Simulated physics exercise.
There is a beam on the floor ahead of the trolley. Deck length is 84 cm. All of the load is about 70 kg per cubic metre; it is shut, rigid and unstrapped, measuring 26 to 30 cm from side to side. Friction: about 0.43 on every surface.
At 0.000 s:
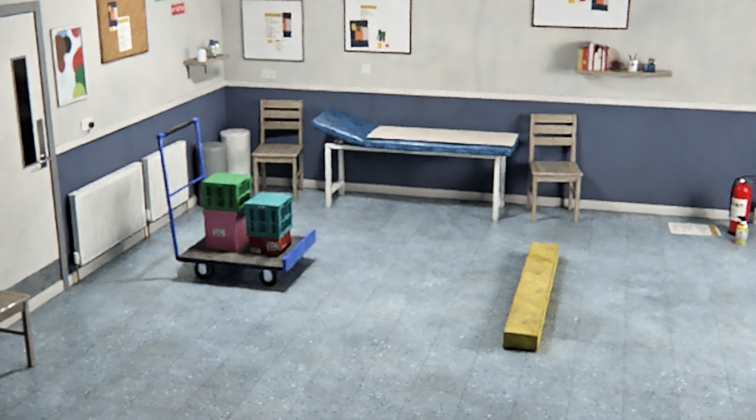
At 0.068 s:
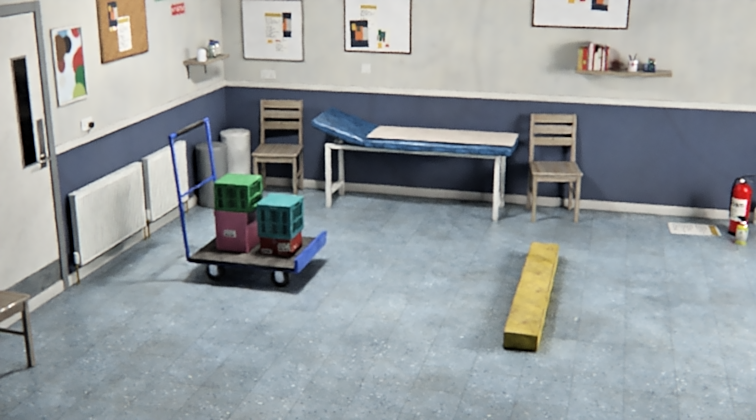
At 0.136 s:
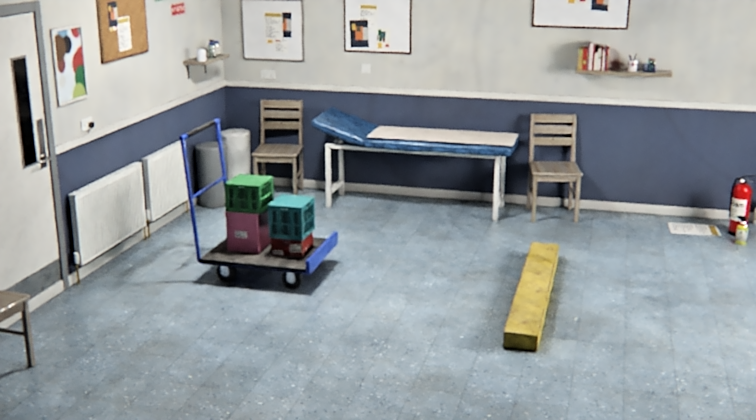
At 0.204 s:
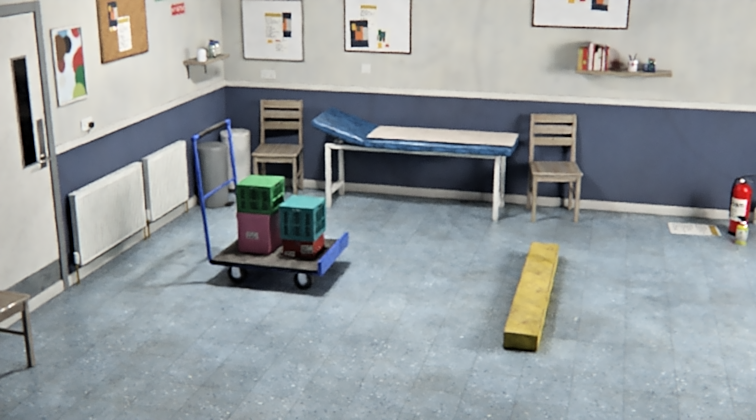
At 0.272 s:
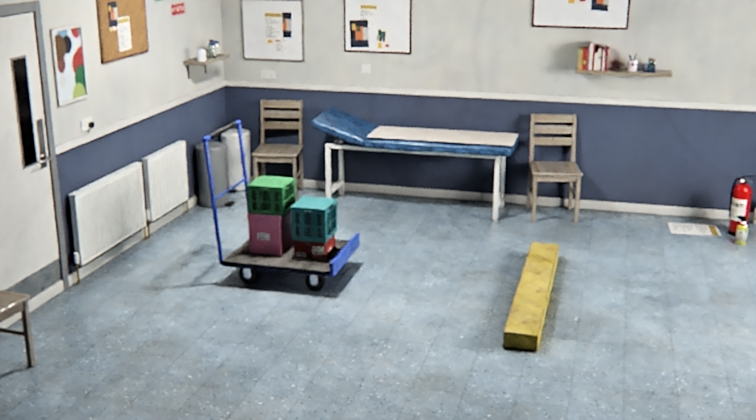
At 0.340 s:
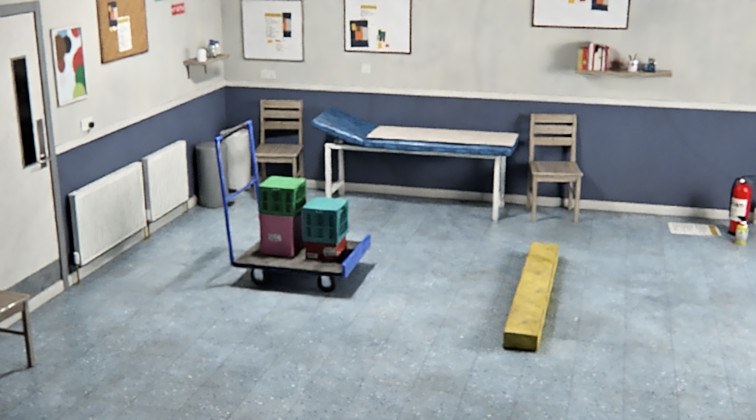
A blue trolley carrying stacked green, teal and pink crates rolls slowly rightward across the floor.
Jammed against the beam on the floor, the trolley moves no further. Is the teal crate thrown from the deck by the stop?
Yes.
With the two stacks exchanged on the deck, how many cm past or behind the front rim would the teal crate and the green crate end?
After the swap, teal would end 40 cm behind the front rim and green 40 cm past it.
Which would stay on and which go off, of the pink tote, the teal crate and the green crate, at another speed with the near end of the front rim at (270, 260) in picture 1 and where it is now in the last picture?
Then the pink one remains, the teal one is lost and the green one is lost.
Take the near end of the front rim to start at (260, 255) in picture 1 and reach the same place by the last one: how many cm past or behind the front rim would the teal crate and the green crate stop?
The teal one would stop 70 cm past the front rim, the green one 30 cm past it.
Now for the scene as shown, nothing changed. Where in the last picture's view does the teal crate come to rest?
(593, 286).
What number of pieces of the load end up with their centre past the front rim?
The number of them is 1.
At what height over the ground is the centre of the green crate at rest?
About 60 cm above the ground.
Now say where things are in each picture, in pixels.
In the first frame, teal crate (269, 215), green crate (227, 192), rim corner (284, 267); 174 cm still to roll.
In the second frame, teal crate (281, 216), green crate (238, 193), rim corner (296, 268); 165 cm still to roll.
In the third frame, teal crate (292, 217), green crate (250, 194), rim corner (308, 270); 156 cm still to roll.
In the fourth frame, teal crate (303, 218), green crate (261, 195), rim corner (320, 271); 147 cm still to roll.
In the fifth frame, teal crate (315, 219), green crate (272, 195), rim corner (332, 272); 138 cm still to roll.
In the sixth frame, teal crate (326, 220), green crate (283, 196), rim corner (344, 273); 129 cm still to roll. Speed about 1.3 m/s.
Impact comes at 1.31 s.
After 1.46 s the teal crate is 9 cm behind the rim, tilted 0°, near (520, 236) in the last picture's view.
After 1.71 s the teal crate is 4 cm past the rim, tilted 40°, near (538, 240) in the last picture's view.
After 2.11 s the teal crate is 35 cm past the rim, tilted 165°, near (581, 282) in the last picture's view.
At rest, 2.3 s, past the rim, teal crate; behind it, green crate, pink tote and red parcel.
